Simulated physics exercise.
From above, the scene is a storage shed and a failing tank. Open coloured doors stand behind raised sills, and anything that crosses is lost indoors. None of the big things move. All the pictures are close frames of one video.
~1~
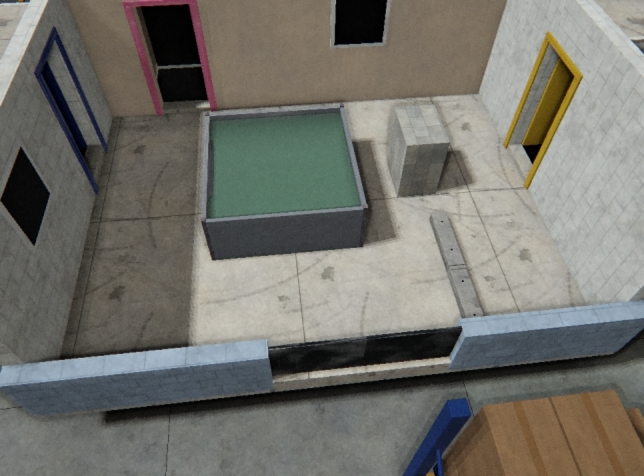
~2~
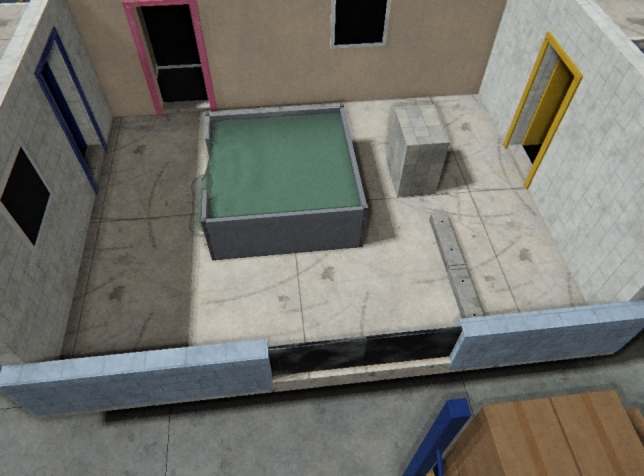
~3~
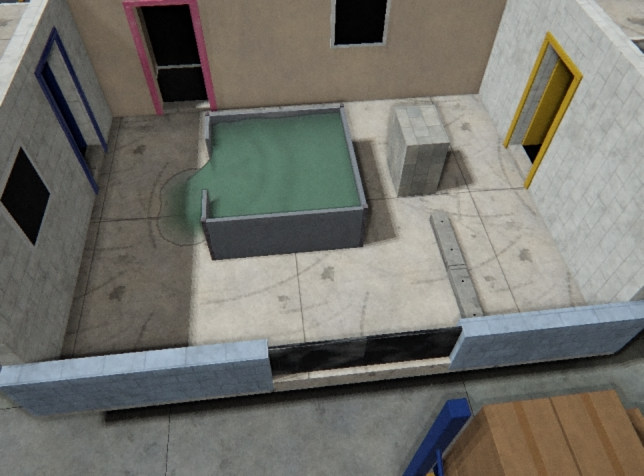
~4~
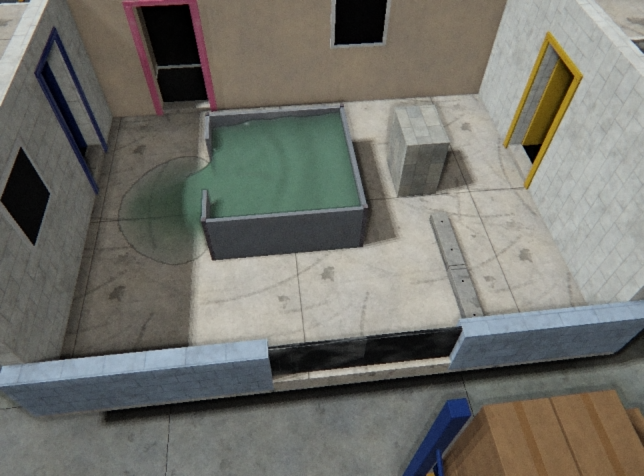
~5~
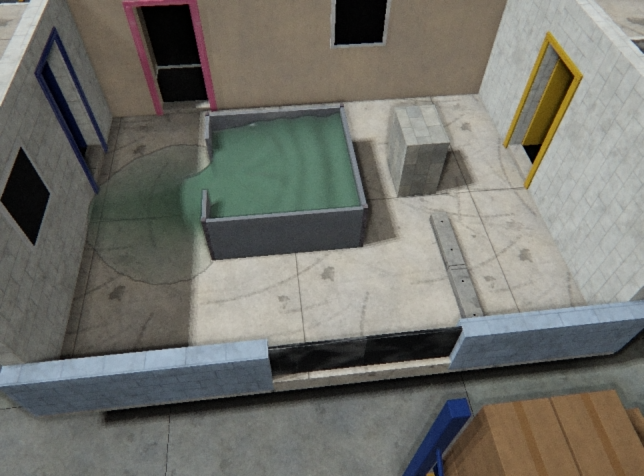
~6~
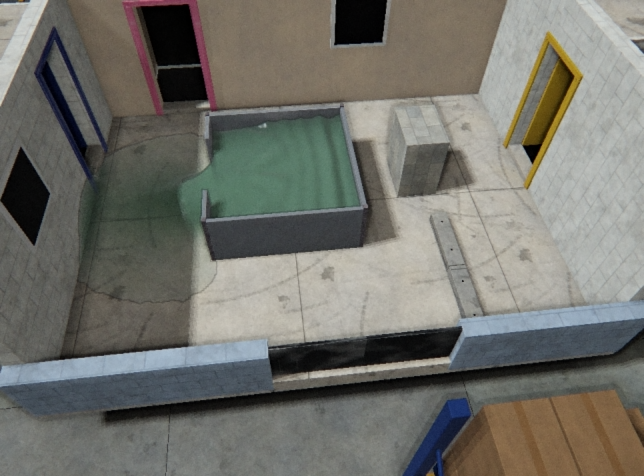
Green water pouring through a gap in the left side of a square tank, spreading across the shed floor toward the viewer.
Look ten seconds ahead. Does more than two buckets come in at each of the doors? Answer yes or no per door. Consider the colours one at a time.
The blue door yes, the yellow door no, the pink door yes.
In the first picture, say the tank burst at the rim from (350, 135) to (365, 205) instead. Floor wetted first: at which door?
I'd say the door marked yellow.
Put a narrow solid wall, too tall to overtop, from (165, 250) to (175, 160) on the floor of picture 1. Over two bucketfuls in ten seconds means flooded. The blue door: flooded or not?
Blue: Below the mark.
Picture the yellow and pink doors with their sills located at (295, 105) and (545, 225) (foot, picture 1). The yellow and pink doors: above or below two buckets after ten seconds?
Lab note - yellow door stays within, pink door stays within.
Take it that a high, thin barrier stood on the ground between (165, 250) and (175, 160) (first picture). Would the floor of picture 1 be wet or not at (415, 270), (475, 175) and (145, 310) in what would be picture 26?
Reading the points as listed, I get deluged, then left untouched, then deluged.
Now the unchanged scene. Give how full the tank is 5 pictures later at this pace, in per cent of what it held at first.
Around 68 percent.
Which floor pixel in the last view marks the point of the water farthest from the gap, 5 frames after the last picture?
Roughly at (55, 387).
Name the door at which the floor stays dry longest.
The one in yellow.
A moment on, water covers 20 % of the floor; the blue door over two buckets in, the yellow door not reached, the pink door not reached.
Next, water covers 30 % of the floor; the blue door far over two buckets in, the yellow door not reached, the pink door wet at the sill, nothing in.
Then, water covers 60 % of the floor; the blue door far over two buckets in, the yellow door not reached, the pink door under two buckets in.
Later, water covers 90 % of the floor; the blue door far over two buckets in, the yellow door wet at the sill, nothing in, the pink door over two buckets in.
In the end, water covers 95 % of the floor; the blue door far over two buckets in, the yellow door wet at the sill, nothing in, the pink door over two buckets in.
